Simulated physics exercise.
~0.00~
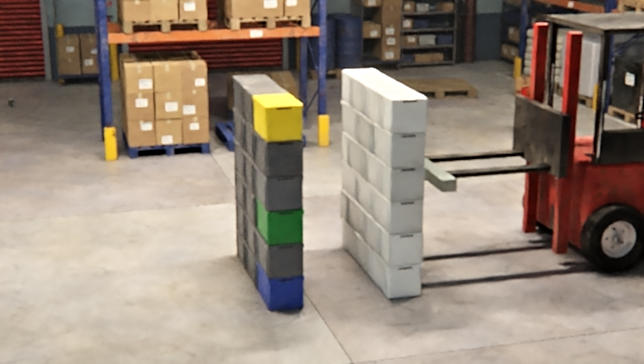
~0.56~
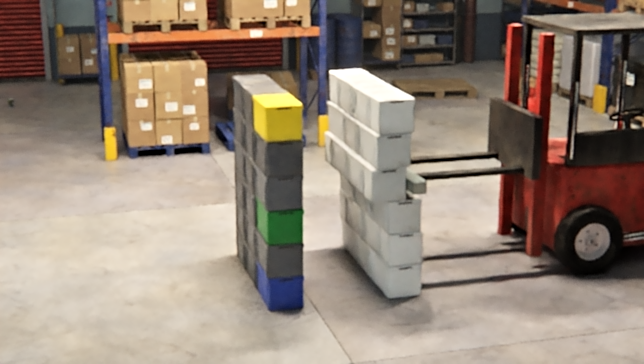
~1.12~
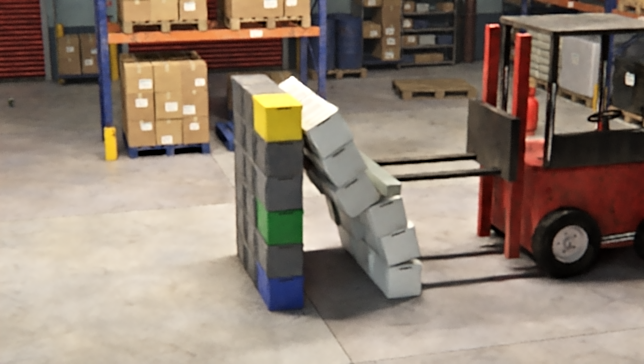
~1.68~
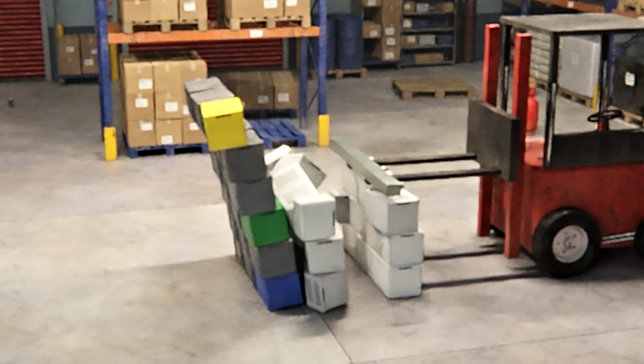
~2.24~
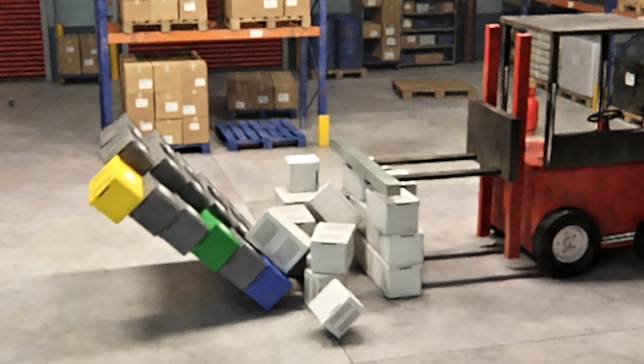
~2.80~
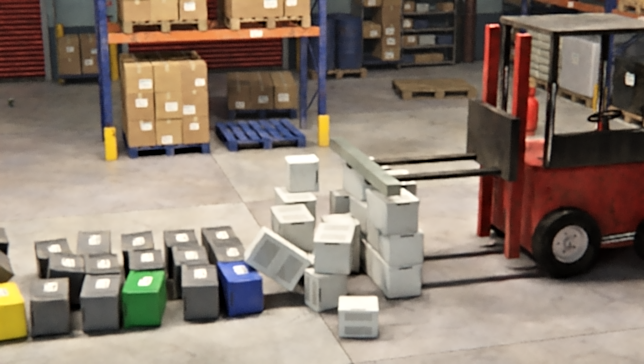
The video shows a red forklift pushing a beam leftward into a wall of pale totes, which buckles and spills against a second wall of gray, yellow, green and blue totes. The second wall tips left and topples, its totes ending spread across the warehouse floor while part of the pale wall stays standing.
